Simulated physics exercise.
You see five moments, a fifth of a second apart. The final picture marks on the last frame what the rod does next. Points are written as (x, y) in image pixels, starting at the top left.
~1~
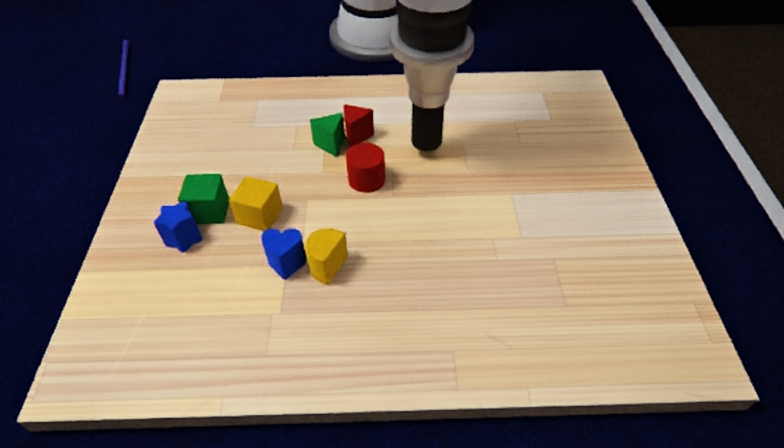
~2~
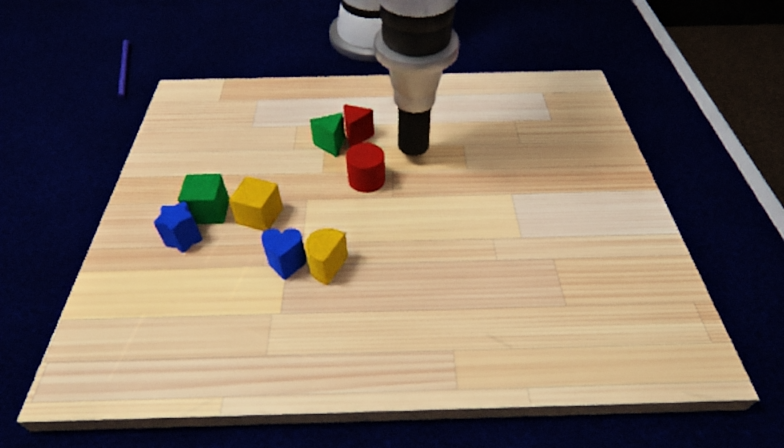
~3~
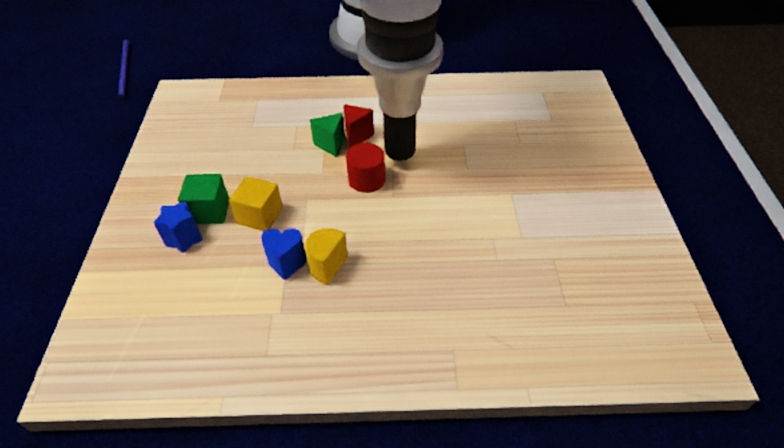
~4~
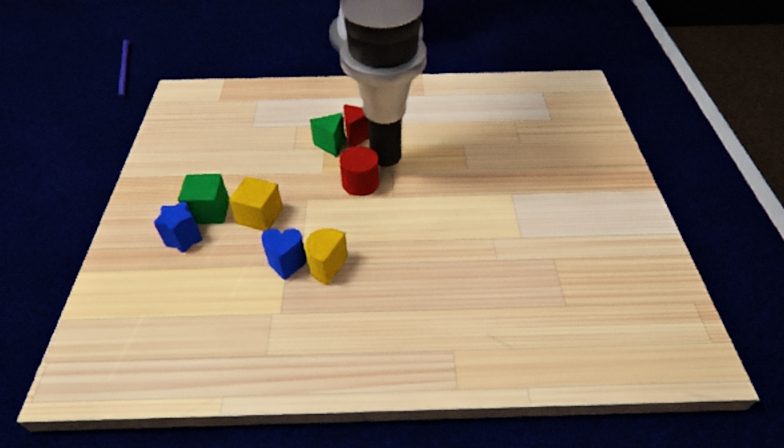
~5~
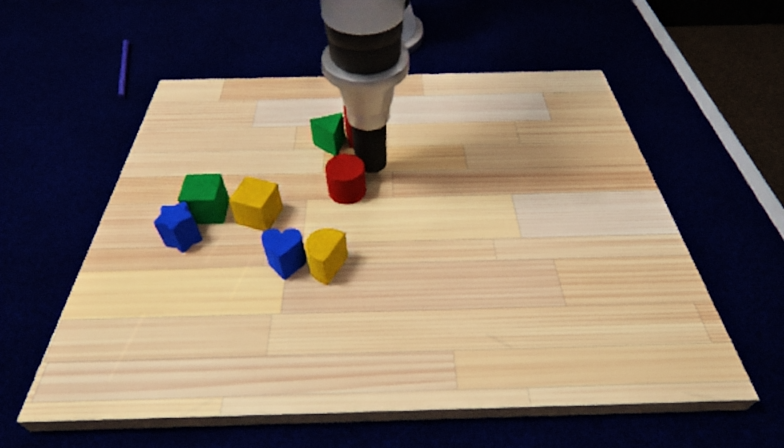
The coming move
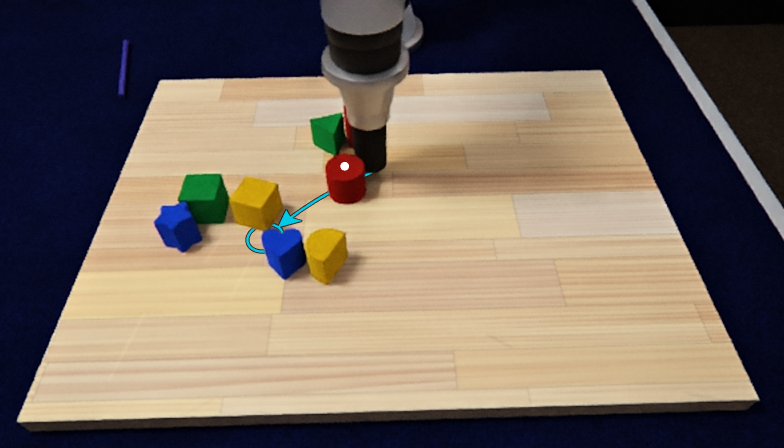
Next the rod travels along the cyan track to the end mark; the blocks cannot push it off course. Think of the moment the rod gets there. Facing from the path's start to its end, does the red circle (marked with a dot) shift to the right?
Going by the path, no.
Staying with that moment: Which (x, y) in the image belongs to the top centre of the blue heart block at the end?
Its top face will be centred at roughly (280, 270).
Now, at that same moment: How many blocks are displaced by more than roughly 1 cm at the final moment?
I think three or more will be displaced.
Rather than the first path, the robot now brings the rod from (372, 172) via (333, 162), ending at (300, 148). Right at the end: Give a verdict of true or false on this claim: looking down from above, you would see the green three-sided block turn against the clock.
My answer: False.
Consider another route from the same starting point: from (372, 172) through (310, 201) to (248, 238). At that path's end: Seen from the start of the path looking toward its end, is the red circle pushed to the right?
Going by the path, no.
The drawn path runs from (372, 172) through (317, 200) to (265, 238); the dot is on the red circle.
What follows on the original path. One third of the way, rod (333, 180); red circle (312, 189).
Two thirds of the way, rod (297, 202); blue heart block (280, 243); red circle (287, 216).
At the end, rod (262, 228); green four-sided block (197, 185); yellow four-sided block (235, 193); blue heart block (280, 270), turned 15° anticlockwise; red circle (266, 243).
